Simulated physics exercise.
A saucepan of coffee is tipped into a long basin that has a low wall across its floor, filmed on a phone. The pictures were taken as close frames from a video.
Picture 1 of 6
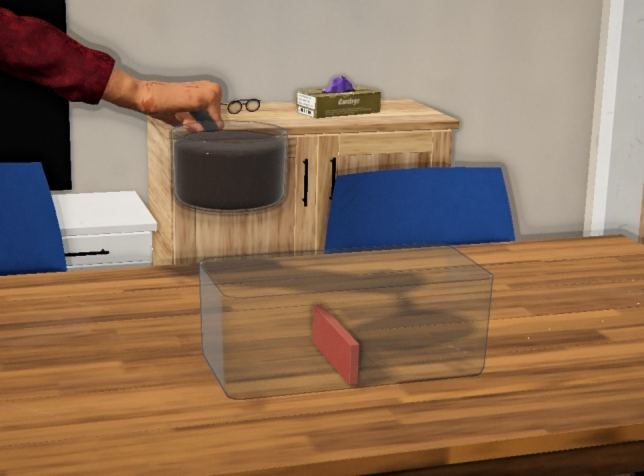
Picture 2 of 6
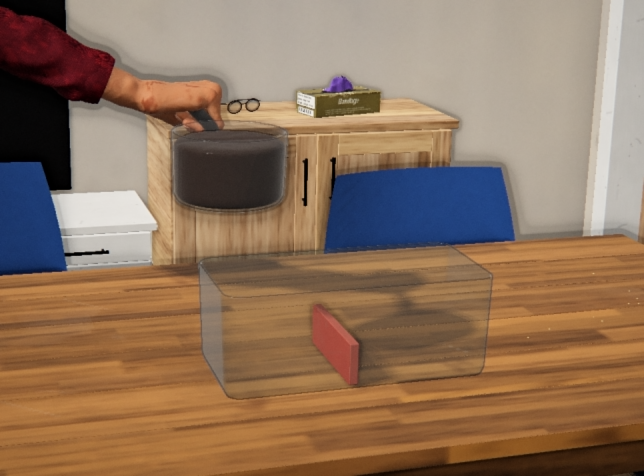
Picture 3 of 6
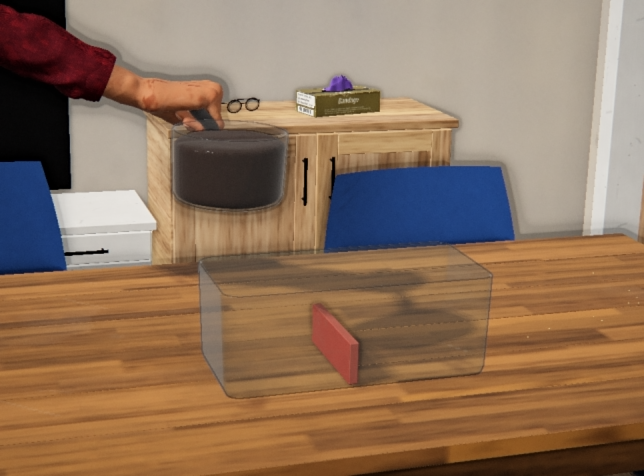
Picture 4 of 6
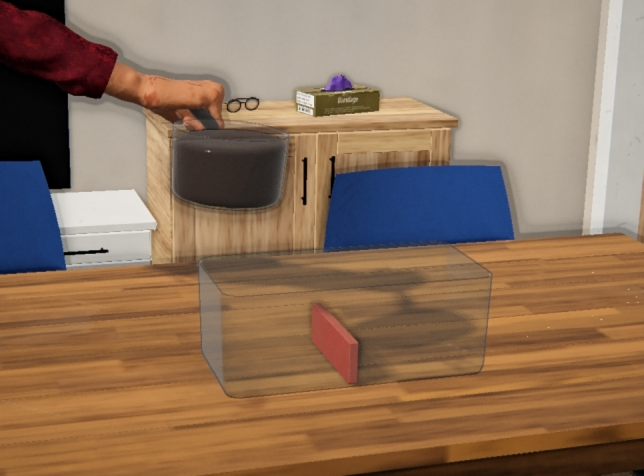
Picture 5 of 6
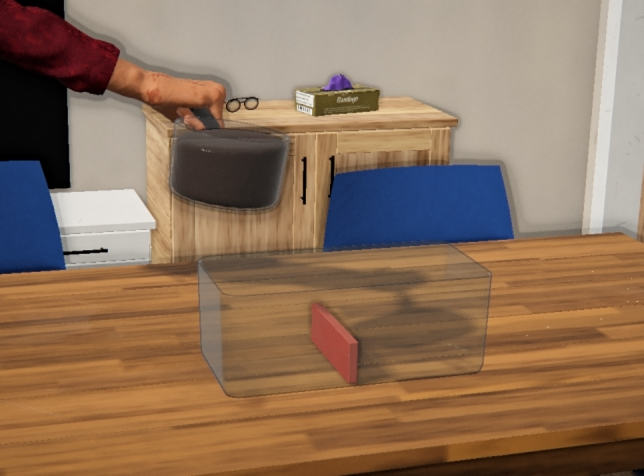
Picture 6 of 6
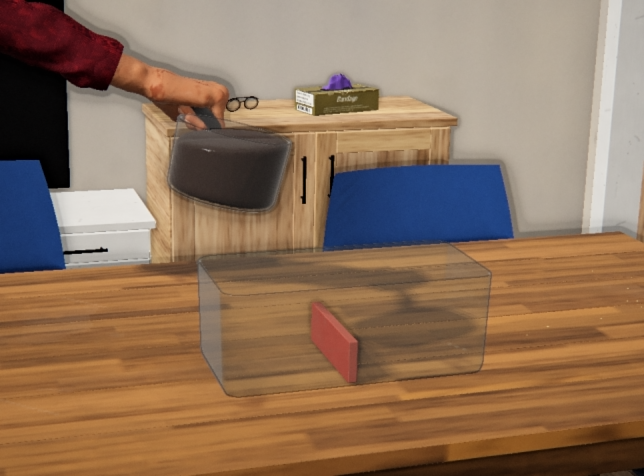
A hand in a dark red sleeve, reaching in from the upper left, holds a dark, see-through saucepan above a wooden table in a room viewed from slightly above by a nearly still camera. On the table sits a long, clear basin with a low red wall across its floor, with blue chairs, a wooden cabinet, glasses and a tissue box behind. The saucepan begins level, then slowly leans rightward, its right side dipping slightly.
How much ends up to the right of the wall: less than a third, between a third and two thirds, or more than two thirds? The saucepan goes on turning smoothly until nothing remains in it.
The portion right of the wall will reach one third yet stay within two thirds.
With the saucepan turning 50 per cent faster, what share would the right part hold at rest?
Roughly 35 per cent ends up there.
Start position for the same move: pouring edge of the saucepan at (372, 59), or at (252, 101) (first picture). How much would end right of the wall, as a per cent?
Near 85 % and 10 %.
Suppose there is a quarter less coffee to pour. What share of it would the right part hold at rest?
Roughly 30 in a hundred.
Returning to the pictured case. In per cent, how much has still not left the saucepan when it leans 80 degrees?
It comes to 50 per cent or so.
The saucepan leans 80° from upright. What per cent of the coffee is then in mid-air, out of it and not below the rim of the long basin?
Share: Approx. 35 %.
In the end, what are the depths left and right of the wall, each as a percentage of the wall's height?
Near 30 in a hundred to the left, 30 to the right.
A moment on, the saucepan is tipped on its side and 52 per cent is still to pour, 4 is left of the wall and 11 right of it.
Next, the saucepan is tipped right over and 5 per cent is still to pour, 39 is left of the wall and 49 right of it.
Then the saucepan is tipped right over and 0 per cent is still to pour, 49 is left of the wall and 50 right of it.
Later the saucepan is tipped right over and 0 per cent is still to pour, 49 is left of the wall and 50 right of it.
At rest 49 per cent lies left of the wall, 50 right of it and 1 outside.
